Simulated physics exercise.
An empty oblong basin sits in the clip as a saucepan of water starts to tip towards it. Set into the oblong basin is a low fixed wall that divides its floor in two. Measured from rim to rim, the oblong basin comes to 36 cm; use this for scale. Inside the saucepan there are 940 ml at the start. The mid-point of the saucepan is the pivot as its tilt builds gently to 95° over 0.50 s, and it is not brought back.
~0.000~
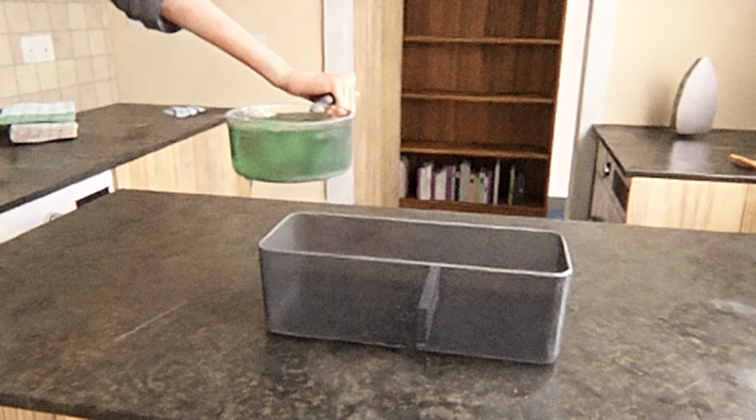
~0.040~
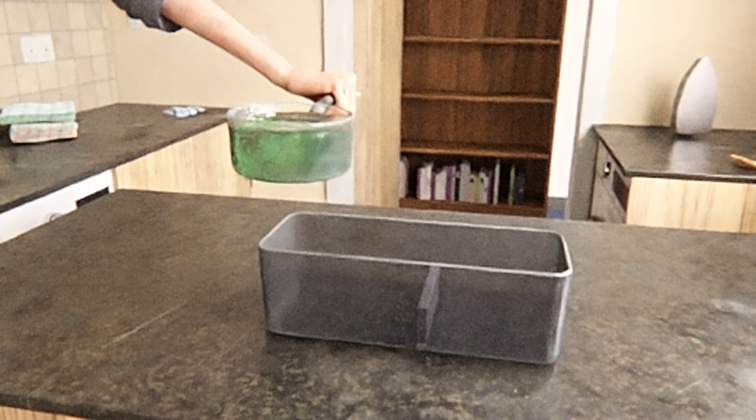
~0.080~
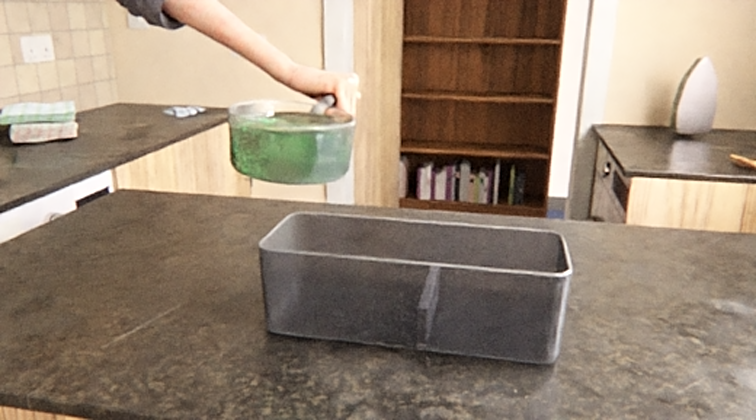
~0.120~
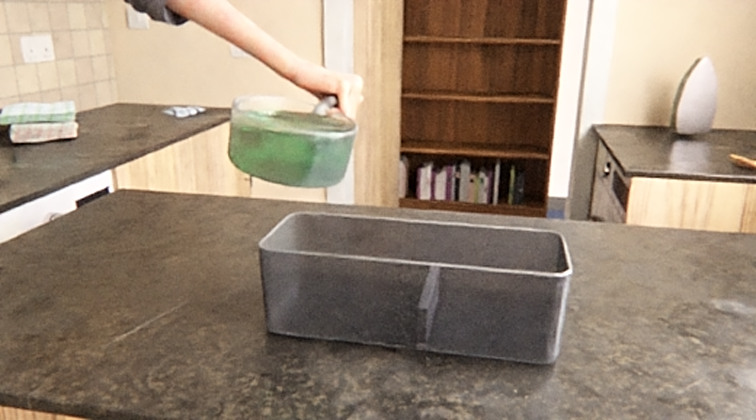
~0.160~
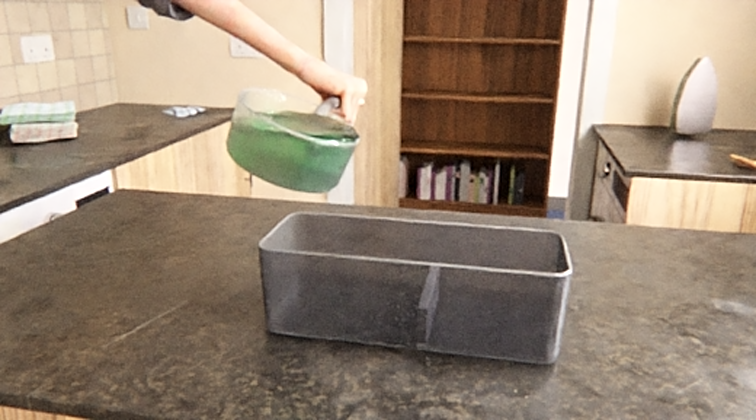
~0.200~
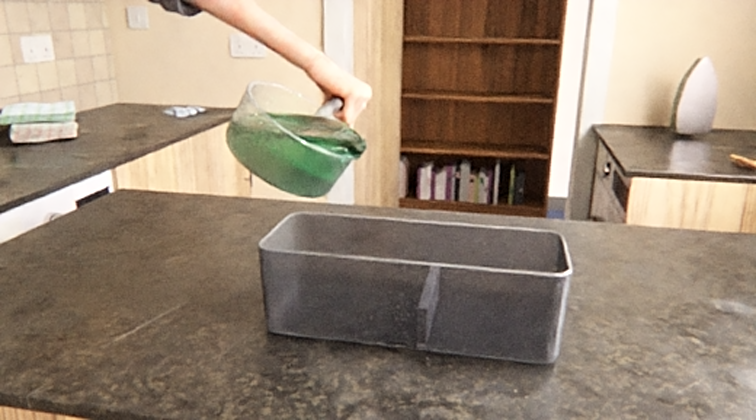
A hand held a clear saucepan of green water above an empty oblong basin on a dark countertop, then gradually tilted it to the right until the water reached the lower side of the rim.
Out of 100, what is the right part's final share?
About 11 out of 100.
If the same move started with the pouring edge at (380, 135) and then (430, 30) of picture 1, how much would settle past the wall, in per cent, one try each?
15 in a hundred, followed by 80 in a hundred.
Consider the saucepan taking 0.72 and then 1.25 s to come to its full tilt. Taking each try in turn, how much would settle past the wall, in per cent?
Result: 5 per cent, then 5 per cent.
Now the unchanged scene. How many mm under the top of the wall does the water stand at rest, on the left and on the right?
For the left, around 22 mm; for the right, around 48 mm.
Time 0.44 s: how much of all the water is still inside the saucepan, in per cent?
Still held: Roughly 26 % of the total.
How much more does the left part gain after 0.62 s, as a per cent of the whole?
Some 4 per cent.
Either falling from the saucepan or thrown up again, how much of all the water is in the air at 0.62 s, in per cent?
Near 10 percent.
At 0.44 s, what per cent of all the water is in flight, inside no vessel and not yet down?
I'd say close to 38 per cent.
Then, 0.44 s in, the tilt is 92° and 25 per cent is still to pour, 36 is left of the wall and 0 right of it.
Then, 0.62 s in, the tilt is 95° and 7 per cent is still to pour, 81 is left of the wall and 2 right of it.
Then, 0.80 s in, the tilt is 95° and 2 per cent is still to pour, 81 is left of the wall and 10 right of it.
Then, 1.00 s in, the tilt is 95° and 1 per cent is still to pour, 84 is left of the wall and 11 right of it.
Finally, 85 per cent lies left of the wall, 11 right of it and 4 outside.
